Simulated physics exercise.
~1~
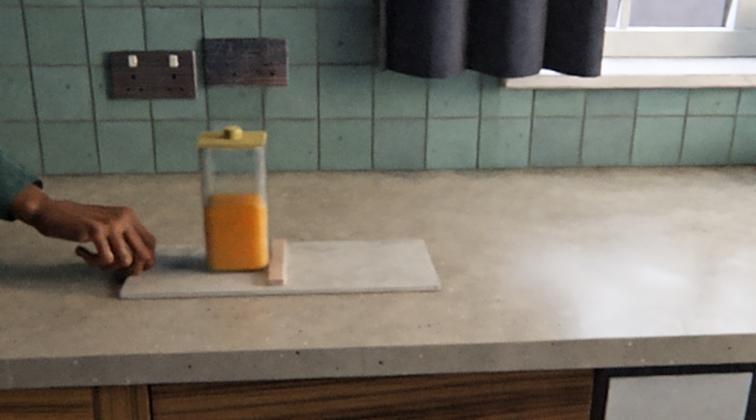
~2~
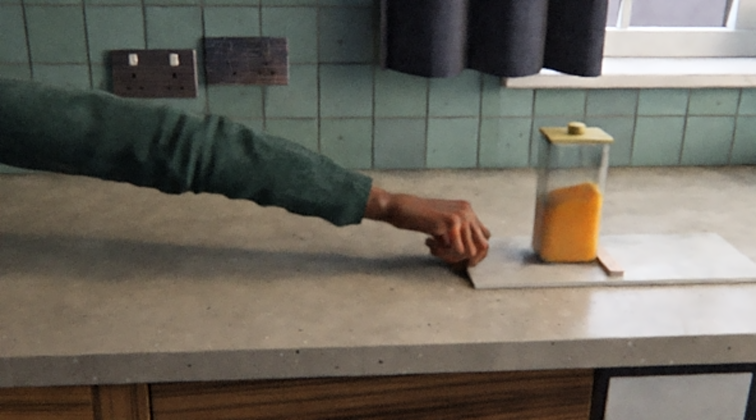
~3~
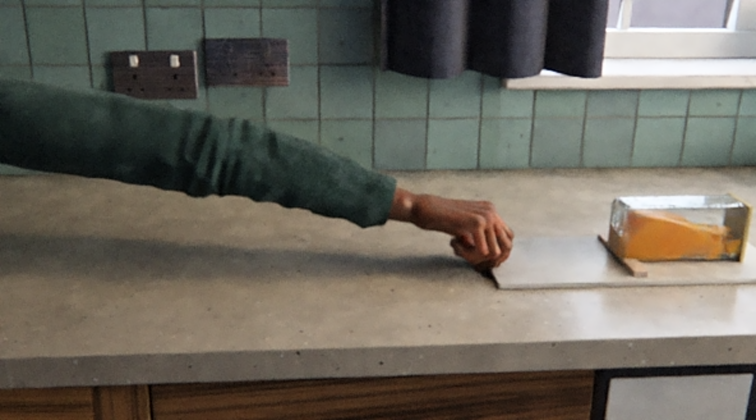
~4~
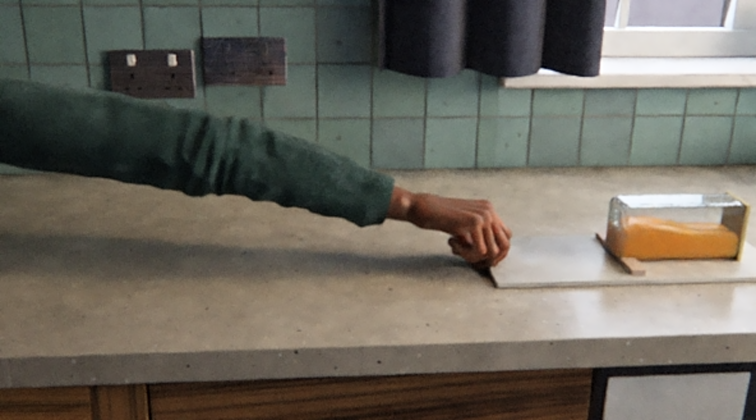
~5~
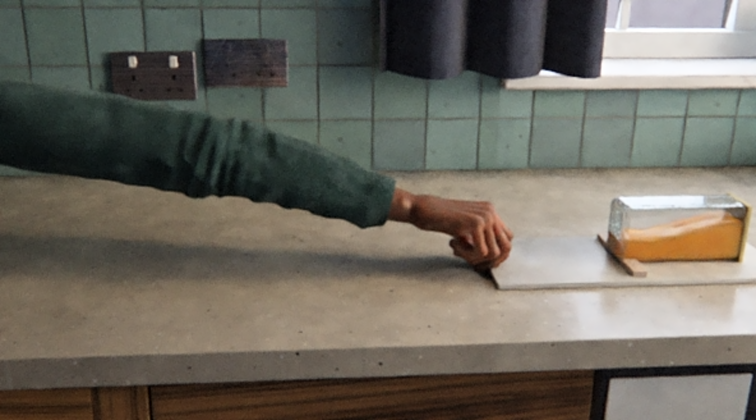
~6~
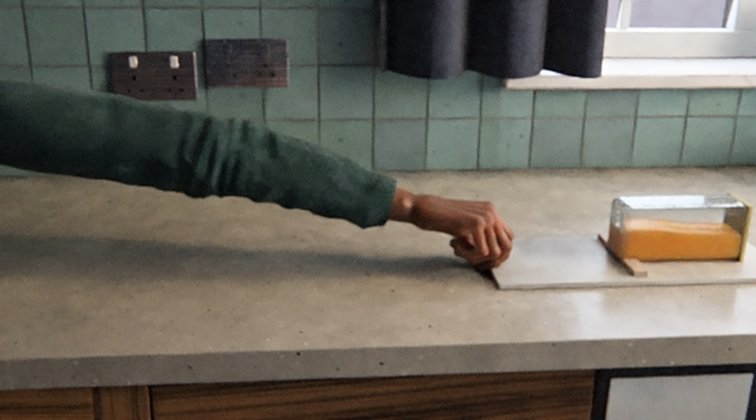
Capped clear container of orange juice toppling onto its side as a hand slides its board right and stops, juice sloshing inside.
